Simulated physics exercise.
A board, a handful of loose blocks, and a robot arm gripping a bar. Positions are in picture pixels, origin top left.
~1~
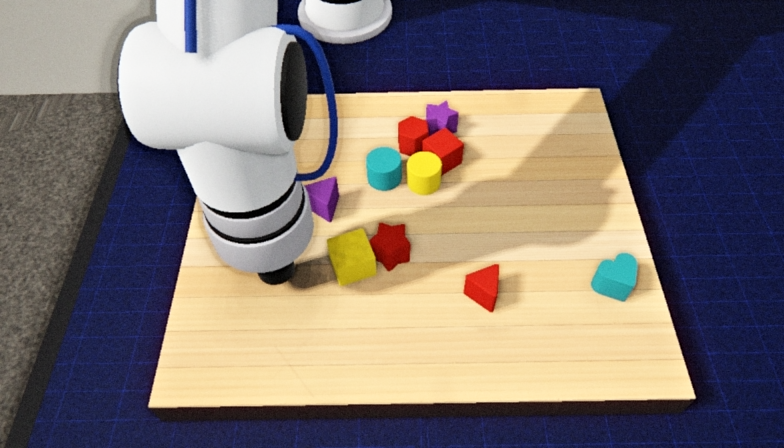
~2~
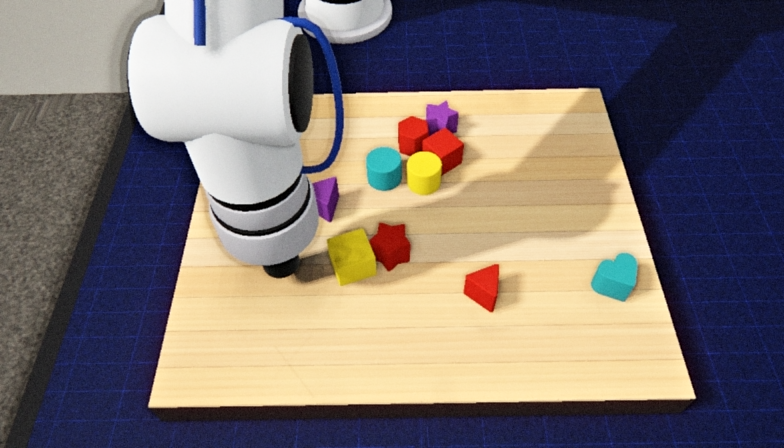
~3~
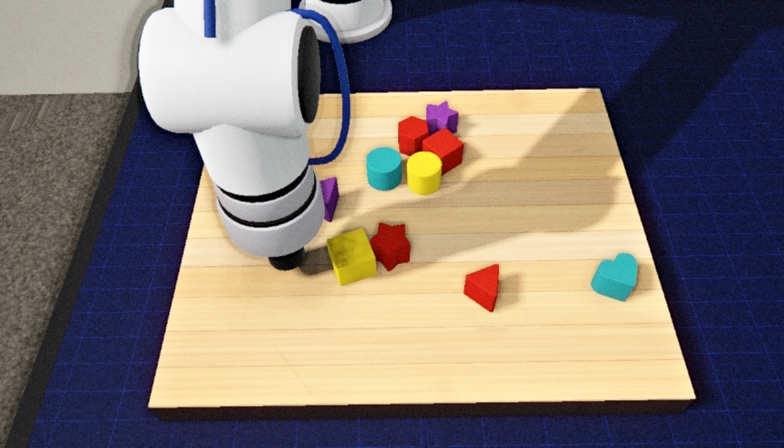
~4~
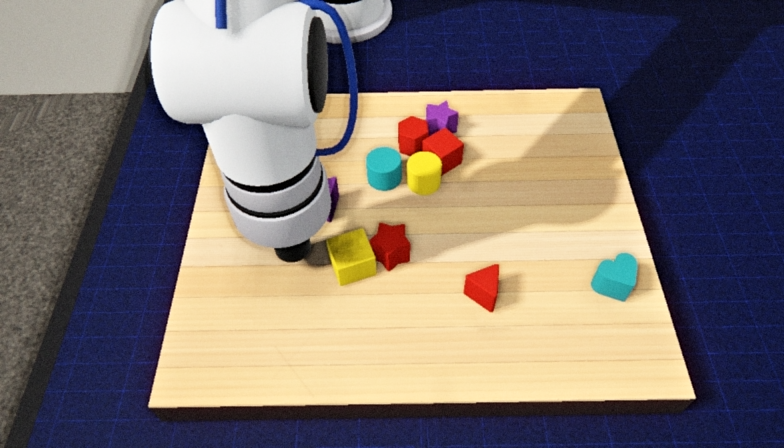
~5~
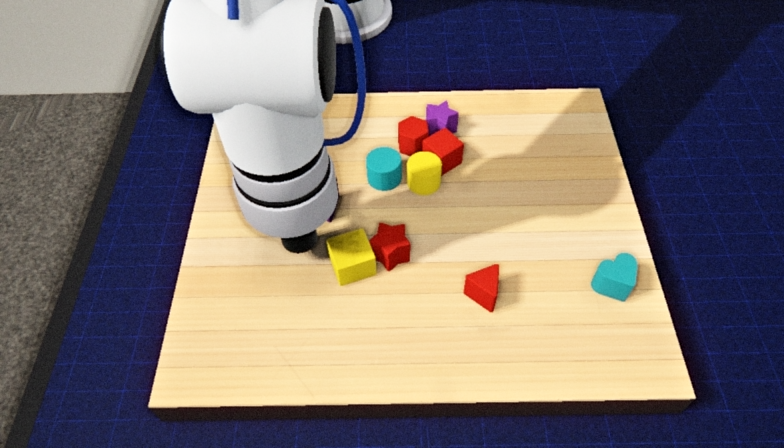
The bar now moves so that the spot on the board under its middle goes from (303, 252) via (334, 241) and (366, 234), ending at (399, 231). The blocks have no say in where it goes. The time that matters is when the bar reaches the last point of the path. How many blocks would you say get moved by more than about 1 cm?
Only one block.
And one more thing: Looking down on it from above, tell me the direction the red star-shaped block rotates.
Its spin: Clockwise.
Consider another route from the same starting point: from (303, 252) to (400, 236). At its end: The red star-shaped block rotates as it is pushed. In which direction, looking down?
If we look at it from overhead, the red star-shaped block pivots counter-clockwise.
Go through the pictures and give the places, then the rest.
In the first frame, bar's lower end (277, 270); purple triangular block (321, 189); yellow square block (350, 248); red star-shaped block (390, 236).
In the second frame, bar (281, 263); blocks still.
In the third frame, bar (287, 256); blocks still.
In the fourth frame, bar (293, 248); blocks still.
In the fifth frame, bar (300, 239); purple triangular block hidden; yellow square block (350, 248); red star-shaped block (390, 236).
The first path, step by step. One third of the way, bar (332, 228); yellow square block (354, 249).
Two thirds of the way, bar (365, 220); yellow square block (354, 249); red star-shaped block (393, 237).
At the end, bar (399, 217); purple triangular block still; yellow square block (354, 249); red star-shaped block (408, 238), turned 50° clockwise.
